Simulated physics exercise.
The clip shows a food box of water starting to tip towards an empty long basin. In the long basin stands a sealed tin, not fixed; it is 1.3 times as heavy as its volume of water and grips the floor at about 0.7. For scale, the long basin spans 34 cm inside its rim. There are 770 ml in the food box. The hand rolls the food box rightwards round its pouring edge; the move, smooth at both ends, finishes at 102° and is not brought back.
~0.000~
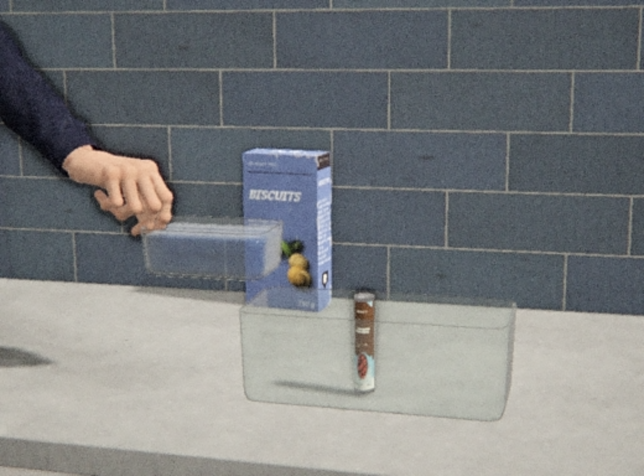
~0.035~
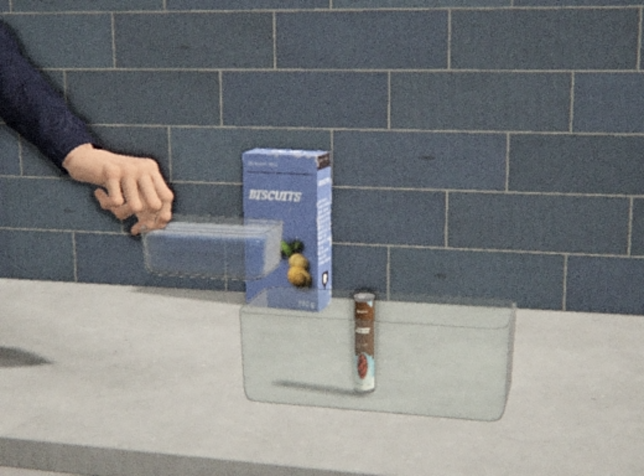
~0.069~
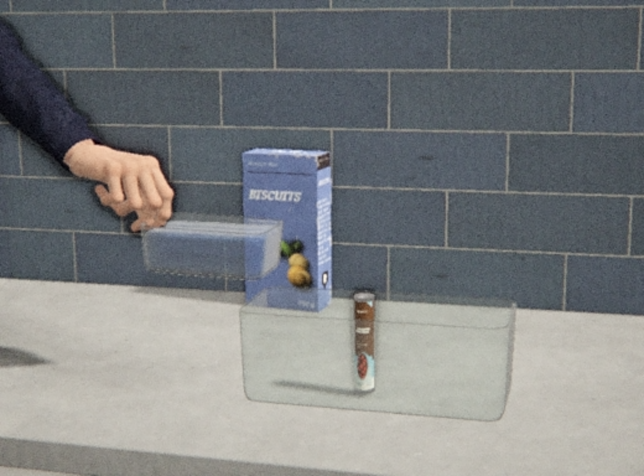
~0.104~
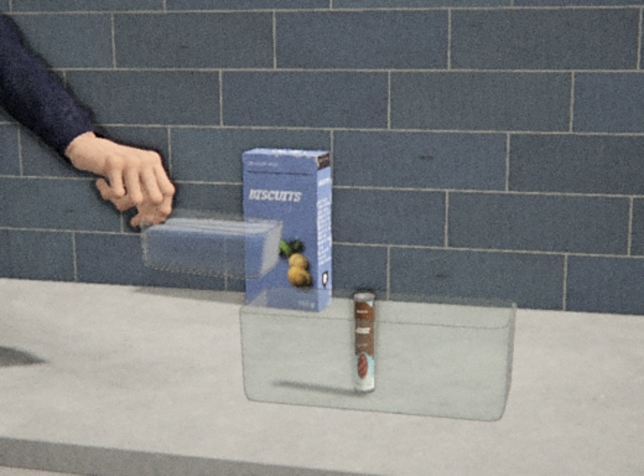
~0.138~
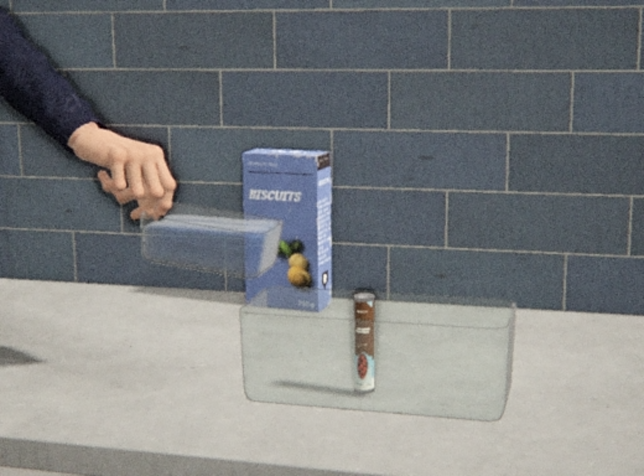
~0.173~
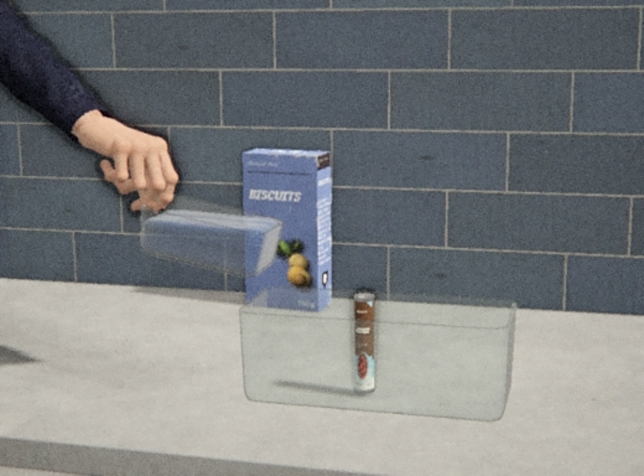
A hand in a dark blue sleeve reaches in from the left, holding a clear food box of water above a pale grey counter, seen from the front and slightly above against blue-grey brick-shaped tiles. A blue biscuit box stands behind, and a slim brown-and-white tin stands at a long, clear, empty basin on the right. The hand slowly tilts the food box slightly rightwards, its left end rising, while the view stays still.
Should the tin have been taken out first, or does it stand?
The tin falls.
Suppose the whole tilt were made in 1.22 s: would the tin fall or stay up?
The tin topples.
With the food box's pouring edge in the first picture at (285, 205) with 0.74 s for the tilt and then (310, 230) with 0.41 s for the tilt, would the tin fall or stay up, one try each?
First it stays up; then it stays up.
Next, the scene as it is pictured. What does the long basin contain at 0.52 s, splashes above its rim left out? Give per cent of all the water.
About 12 per cent.
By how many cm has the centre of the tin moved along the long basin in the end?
Some 8.0 cm.
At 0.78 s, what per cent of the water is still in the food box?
About 3 per cent.
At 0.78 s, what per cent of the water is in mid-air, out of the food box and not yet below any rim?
Some 7 per cent.
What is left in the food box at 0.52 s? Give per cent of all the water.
About 42 per cent.
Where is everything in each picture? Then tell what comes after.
In the first frame, it leans 0°; its right rim is at (274, 229); the water meets the walls at (157, 229) and (274, 233); the long basin's rim runs from (253, 300) to (512, 316); the tin's top is at (364, 301).
In the second frame, it leans 0°; its right rim is at (274, 229); the water meets the walls at (157, 228) and (274, 233).
In the third frame, it leans 2°; its right rim is at (274, 229); the water meets the walls at (157, 226) and (274, 232).
In the fourth frame, it leans 4°; its right rim is at (274, 229); the water meets the walls at (157, 224) and (274, 230).
In the fifth frame, it leans 7°; its right rim is at (274, 229); the water meets the walls at (157, 221) and (274, 228).
In the sixth frame, it leans 10°; its right rim is at (274, 229); the water meets the walls at (156, 216) and (275, 225).
By 0.52 s the tilt is 70° and 42 per cent is still to pour; the tin stands where it began.
By 0.78 s the tilt is 101° and 3 per cent is still to pour; the tin leans 31°.
By 1.05 s the tilt is 102° and 0 per cent is still to pour; the tin lies on its side.
By 1.34 s the tilt is 102° and 0 per cent is still to pour; the tin lies on its side.
At rest the tin lies on its side.
